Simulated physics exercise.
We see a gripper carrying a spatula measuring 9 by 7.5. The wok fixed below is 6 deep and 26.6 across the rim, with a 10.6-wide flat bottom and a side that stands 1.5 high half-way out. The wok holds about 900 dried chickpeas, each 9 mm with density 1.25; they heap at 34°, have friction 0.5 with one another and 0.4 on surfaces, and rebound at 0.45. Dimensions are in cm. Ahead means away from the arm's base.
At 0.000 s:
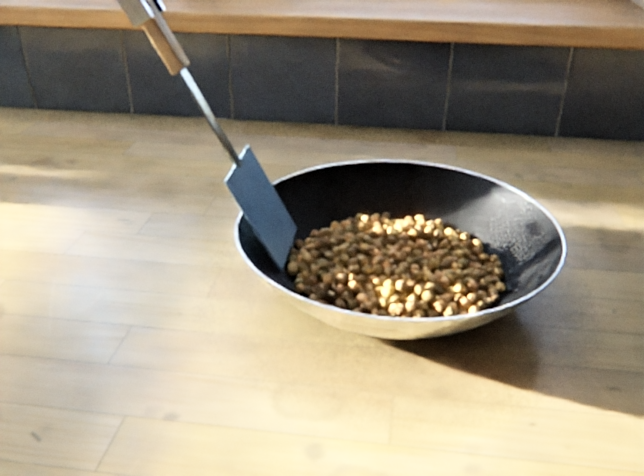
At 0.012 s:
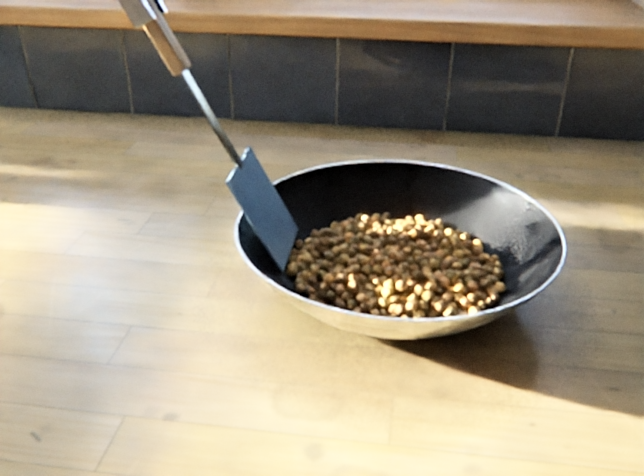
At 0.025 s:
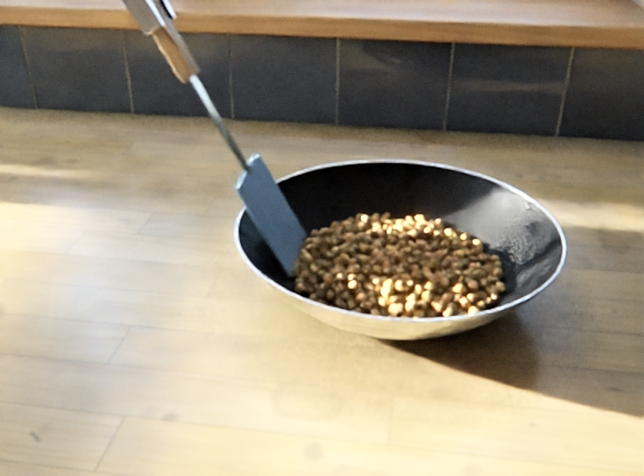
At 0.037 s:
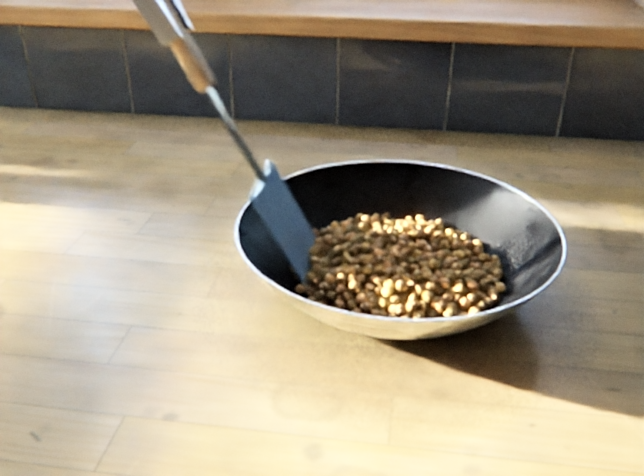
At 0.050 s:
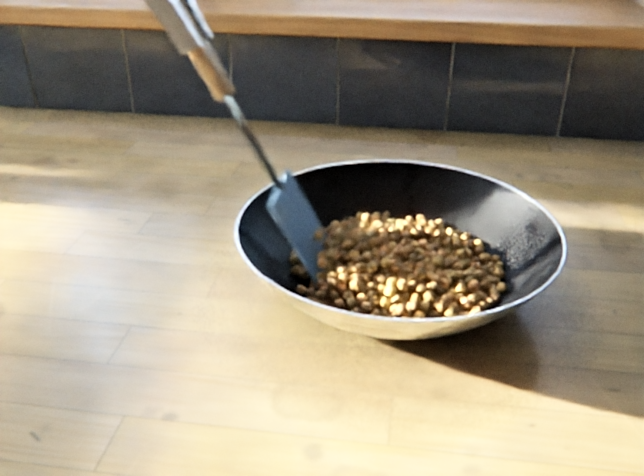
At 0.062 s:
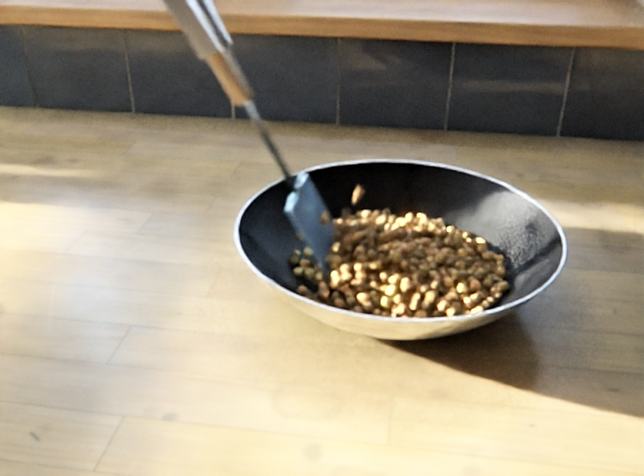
A spatula held by a gripper slides rightward into a black wok of dried chickpeas on a wooden surface, pushing them up.
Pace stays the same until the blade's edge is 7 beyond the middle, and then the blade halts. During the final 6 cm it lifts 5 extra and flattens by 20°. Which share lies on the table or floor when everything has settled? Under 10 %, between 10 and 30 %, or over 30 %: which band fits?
The band that fits is between 10 and 30 %.
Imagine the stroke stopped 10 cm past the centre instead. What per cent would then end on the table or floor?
Roughly 35 %.
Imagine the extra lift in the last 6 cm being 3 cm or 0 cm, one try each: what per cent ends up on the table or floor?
I'd put it near 20 in a hundred, then near 10 in a hundred.
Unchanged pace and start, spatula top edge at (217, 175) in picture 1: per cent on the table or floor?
Spill: Approx. 20 per cent.
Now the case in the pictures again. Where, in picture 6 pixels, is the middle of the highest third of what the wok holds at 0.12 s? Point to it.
I'd say close to (441, 247).
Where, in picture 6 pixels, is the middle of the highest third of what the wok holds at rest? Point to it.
Somewhere around (486, 263) in the last picture.
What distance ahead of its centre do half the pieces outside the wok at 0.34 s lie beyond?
I'd put it at some 24 centimetres.
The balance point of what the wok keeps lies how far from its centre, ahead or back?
Roughly 3.5 centimetres ahead.
After 0.09 s, sloping 62°, highest piece 13 above the table; 899 in the wok, 1 on the blade or in flight.
After 0.12 s, sloping 56°, highest piece 17 above the table; 895 in the wok, 5 on the blade or in flight.
After 0.34 s, sloping 42°, highest piece 21 above the table; 731 in the wok, 64 on the table or floor, 105 on the blade or in flight.
After 1.39 s, sloping 42°, highest piece 5 above the table; 731 in the wok, 169 on the table or floor.
At rest, 731 in the wok, 169 on the table or floor. That is 19 % on the table or floor.
